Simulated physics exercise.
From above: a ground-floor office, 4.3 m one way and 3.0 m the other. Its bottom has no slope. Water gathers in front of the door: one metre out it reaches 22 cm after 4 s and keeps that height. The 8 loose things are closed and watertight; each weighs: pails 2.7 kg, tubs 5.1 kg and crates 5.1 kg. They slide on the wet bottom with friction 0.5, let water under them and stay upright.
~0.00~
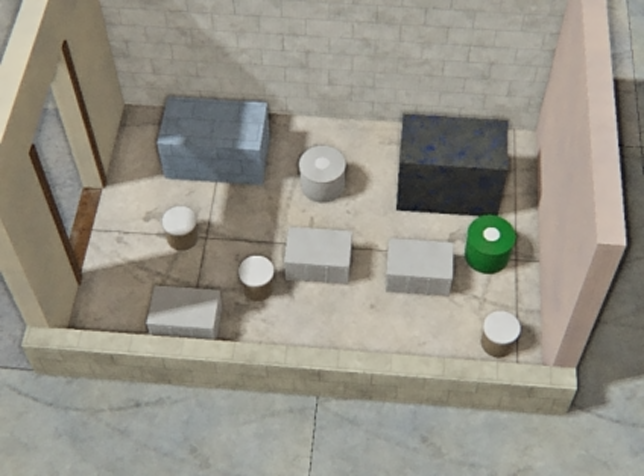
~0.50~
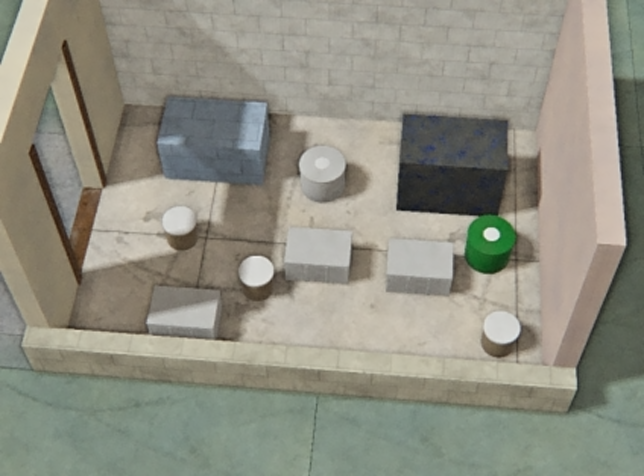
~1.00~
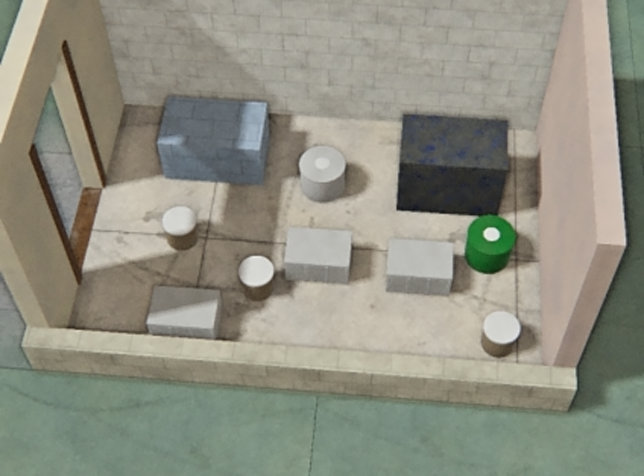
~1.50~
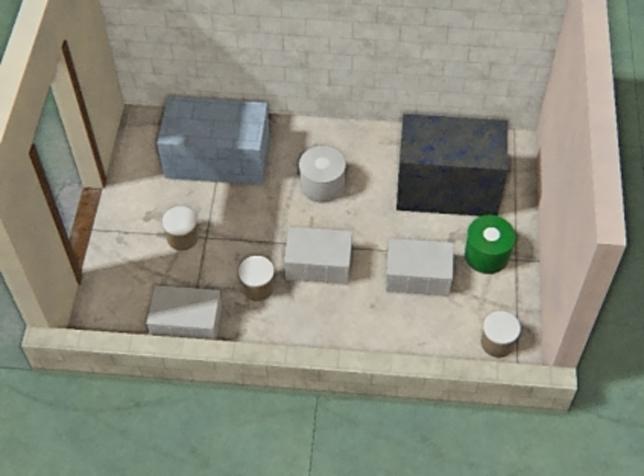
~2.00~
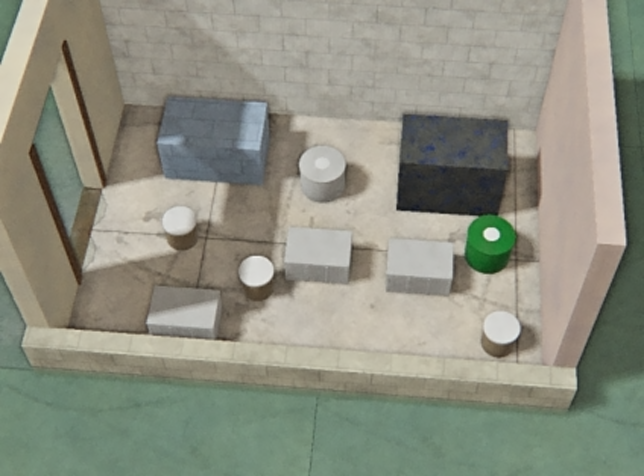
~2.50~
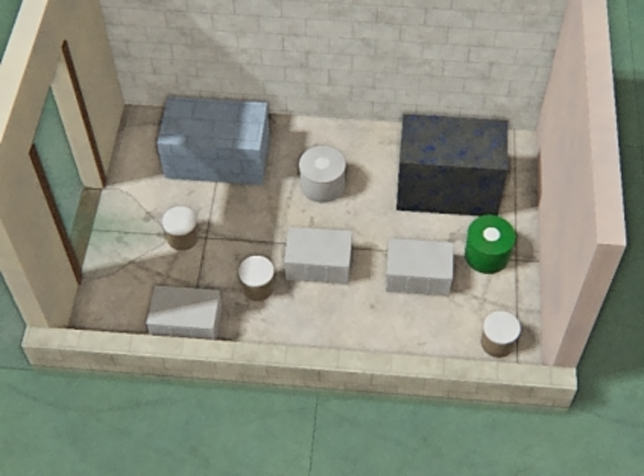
Ground-floor office from above, green water spreading outside the walls, then creeping through the left doorway while tubs and crates stay still.
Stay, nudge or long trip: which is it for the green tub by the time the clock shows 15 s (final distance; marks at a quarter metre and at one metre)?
Green tub moves a short way.
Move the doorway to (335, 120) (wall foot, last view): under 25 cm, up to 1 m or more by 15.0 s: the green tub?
Then the green tub slides a little.
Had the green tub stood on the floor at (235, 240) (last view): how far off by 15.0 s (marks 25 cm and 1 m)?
It ends far away.
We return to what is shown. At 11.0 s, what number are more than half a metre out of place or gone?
5 of them.
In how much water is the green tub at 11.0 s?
About 13 cm.
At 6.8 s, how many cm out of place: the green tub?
About 30 cm.
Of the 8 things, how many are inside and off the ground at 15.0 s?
8 of them.
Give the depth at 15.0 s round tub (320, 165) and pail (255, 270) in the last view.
About 10 and 17 cm.
After 3.5 s the green tub is near (492, 235), 0.0 m from its start, aground; 0 afloat.
After 6.8 s the green tub is near (522, 242), 0.3 m from its start, afloat; 8 afloat.
After 11.0 s the green tub is near (522, 204), 0.4 m from its start, afloat; 8 afloat.
After 15.0 s the green tub is near (523, 201), 0.4 m from its start, afloat; 8 afloat.
